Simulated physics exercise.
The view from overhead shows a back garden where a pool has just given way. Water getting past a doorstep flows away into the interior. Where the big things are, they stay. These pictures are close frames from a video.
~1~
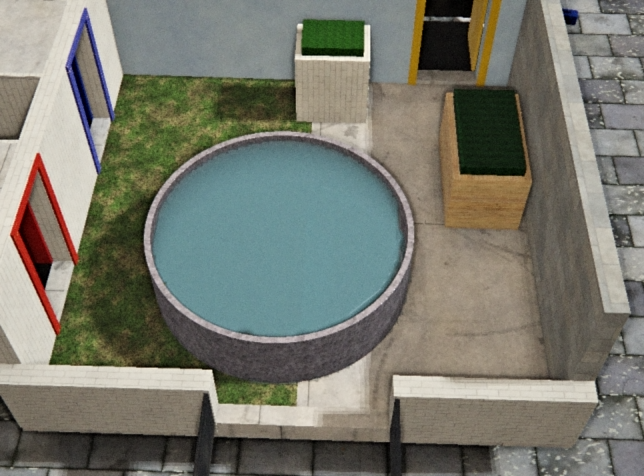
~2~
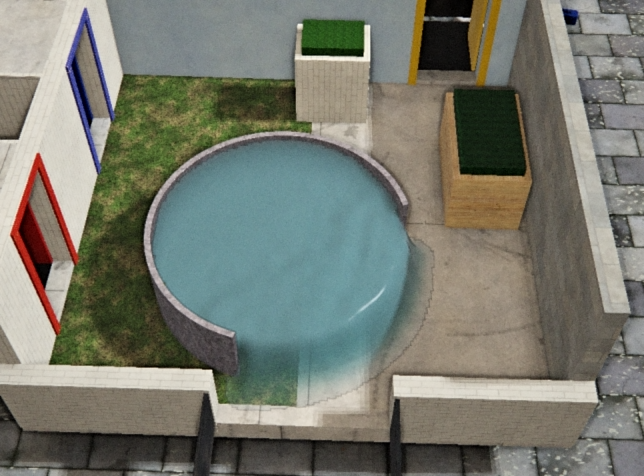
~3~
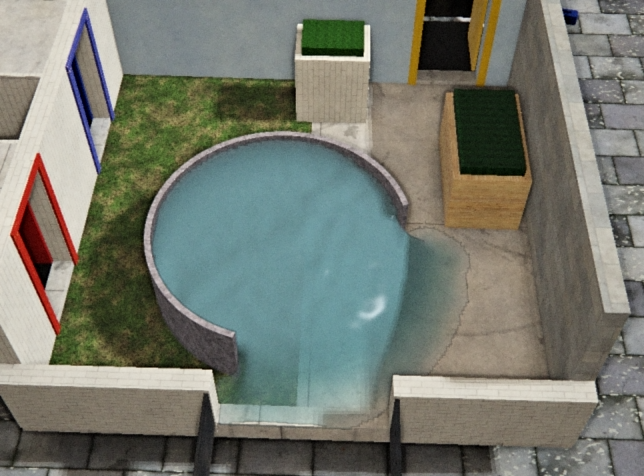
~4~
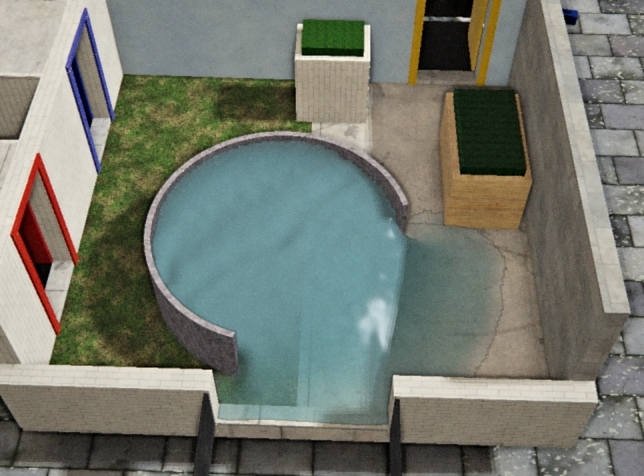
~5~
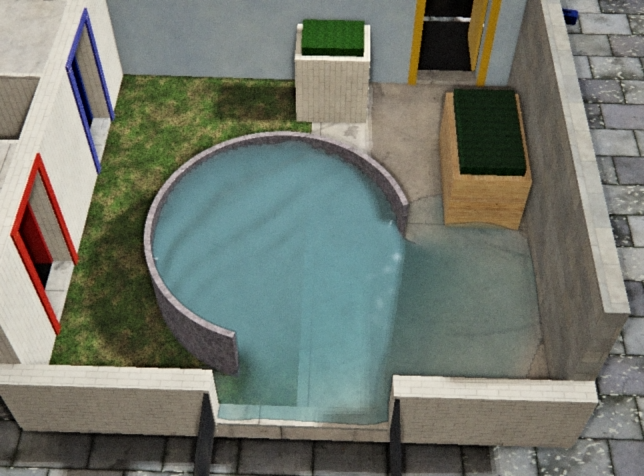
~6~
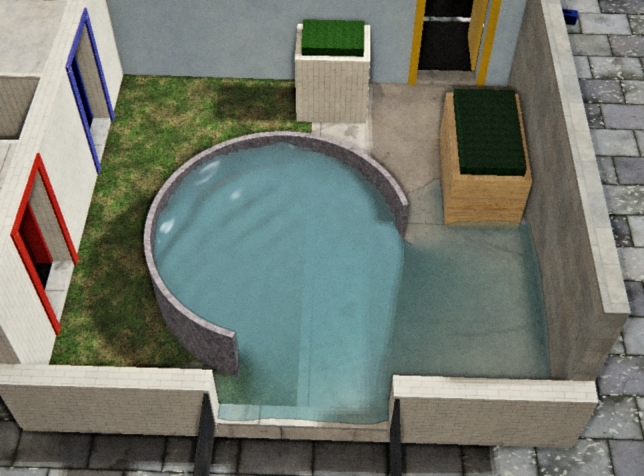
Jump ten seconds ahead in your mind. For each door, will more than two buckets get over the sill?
The blue door: No, two or fewer; the red door: No, two or fewer; the yellow door: Yes, more than two.
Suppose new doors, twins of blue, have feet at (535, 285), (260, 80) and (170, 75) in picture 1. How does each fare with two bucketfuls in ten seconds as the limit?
Lab note, doors in listed order: Over the limit, under the limit, under the limit.
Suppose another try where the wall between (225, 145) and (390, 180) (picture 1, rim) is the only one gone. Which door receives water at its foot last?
The door marked red, I reckon.
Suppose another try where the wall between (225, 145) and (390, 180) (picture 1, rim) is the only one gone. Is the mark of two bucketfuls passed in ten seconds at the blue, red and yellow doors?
Well, the blue door overshoots, the red door overshoots, and the yellow door overshoots.
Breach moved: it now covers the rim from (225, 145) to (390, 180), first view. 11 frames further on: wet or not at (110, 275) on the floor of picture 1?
Answer: Bone-dry.
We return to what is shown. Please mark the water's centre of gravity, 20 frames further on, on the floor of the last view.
About (381, 283).
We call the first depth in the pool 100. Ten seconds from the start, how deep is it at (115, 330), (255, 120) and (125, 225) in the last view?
I'd say close to 2, 8 and 6 percent.
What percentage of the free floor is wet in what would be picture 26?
My best guess is some 50 %.
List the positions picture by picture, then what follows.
Still water in the round tank at (280, 231), in the first picture.
The front is at a hidden place, out from the gap at (368, 335), in the second picture.
The front is at (438, 236), out from the gap at (368, 337), in the third picture.
Water pours out at (368, 339) and has run to (470, 230), in the fourth picture.
Water pours out at (368, 340) and has run to (511, 231), in the fifth picture.
Water pours out at (368, 340) and has run to (524, 221), in the sixth picture.
A moment on, water covers 30 % of the floor; the blue door not reached, the red door not reached, the yellow door not reached.
Next, water covers 30 % of the floor; the blue door not reached, the red door not reached, the yellow door wet at the sill, nothing in.
Then, water covers 50 % of the floor; the blue door not reached, the red door not reached, the yellow door under two buckets in.
Later, water covers 80 % of the floor; the blue door not reached, the red door not reached, the yellow door over two buckets in.
In the end, water covers 95 % of the floor; the blue door wet at the sill, nothing in, the red door not reached, the yellow door far over two buckets in.
